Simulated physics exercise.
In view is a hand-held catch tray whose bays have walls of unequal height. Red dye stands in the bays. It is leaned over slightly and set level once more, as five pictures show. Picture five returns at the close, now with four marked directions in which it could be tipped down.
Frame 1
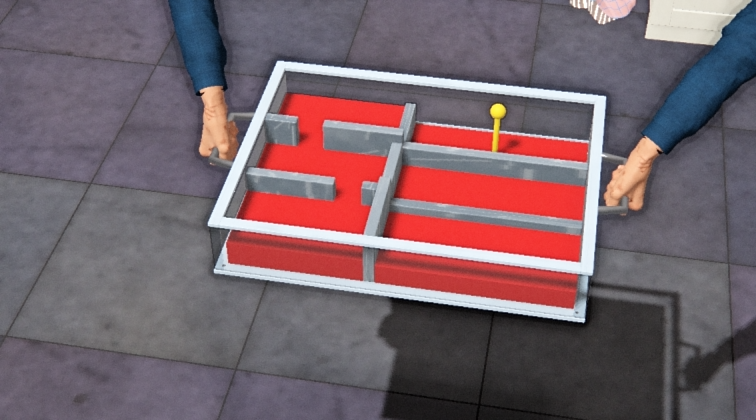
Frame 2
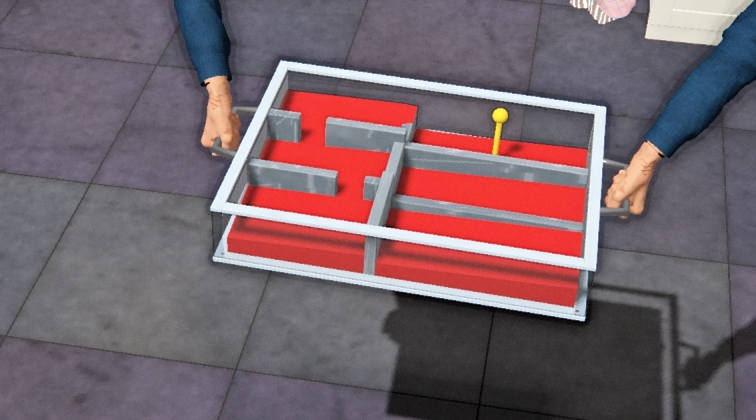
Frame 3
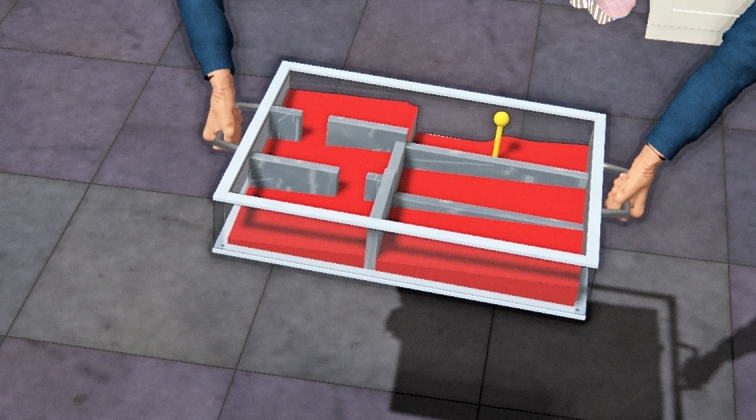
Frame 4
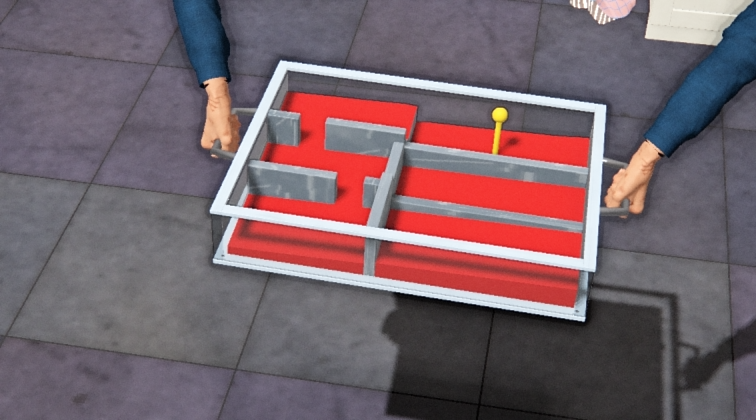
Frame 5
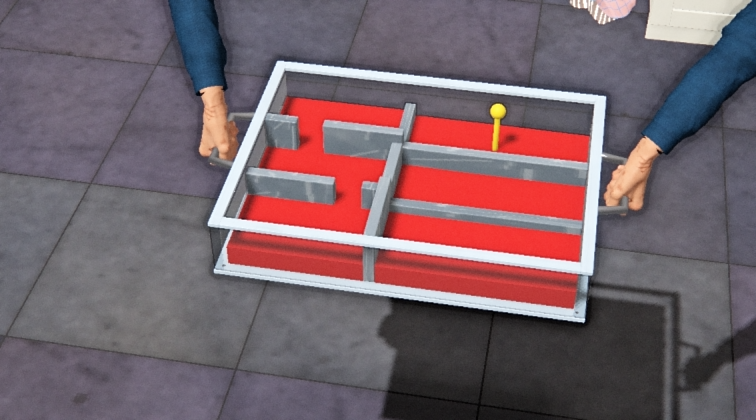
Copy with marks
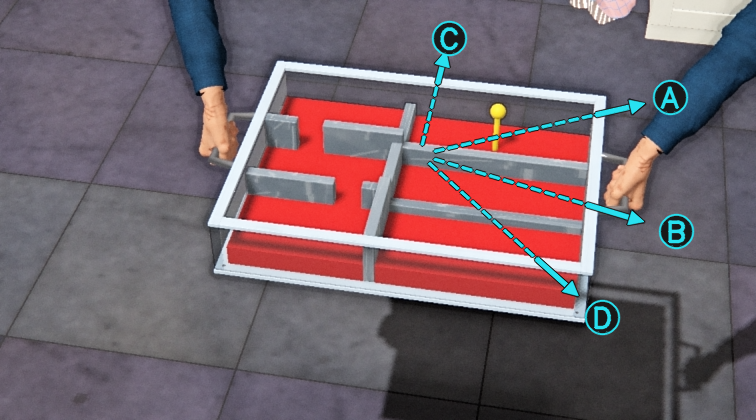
Two hands held a clear-sided tray of red liquid with grey dividers and a yellow peg, tilted it slightly toward the back right, then eased it back level as the liquid shifted inside.
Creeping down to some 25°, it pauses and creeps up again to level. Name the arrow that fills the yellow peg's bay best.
It is C.
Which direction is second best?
The answer is A.
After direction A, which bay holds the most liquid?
It is the back right one.
On the marked copy, A ends at (639, 104); B ends at (638, 220); C ends at (444, 56); D ends at (574, 292).
With A, about 22 % of the liquid ends in the peg's bay; about 52 % goes over the rim.
With B, about 12 % of the liquid ends in the peg's bay; about 21 % goes over the rim.
With C, about 32 % of the liquid ends in the peg's bay; nothing spills.
With D, about 9 % of the liquid ends in the peg's bay; about 35 % goes over the rim.
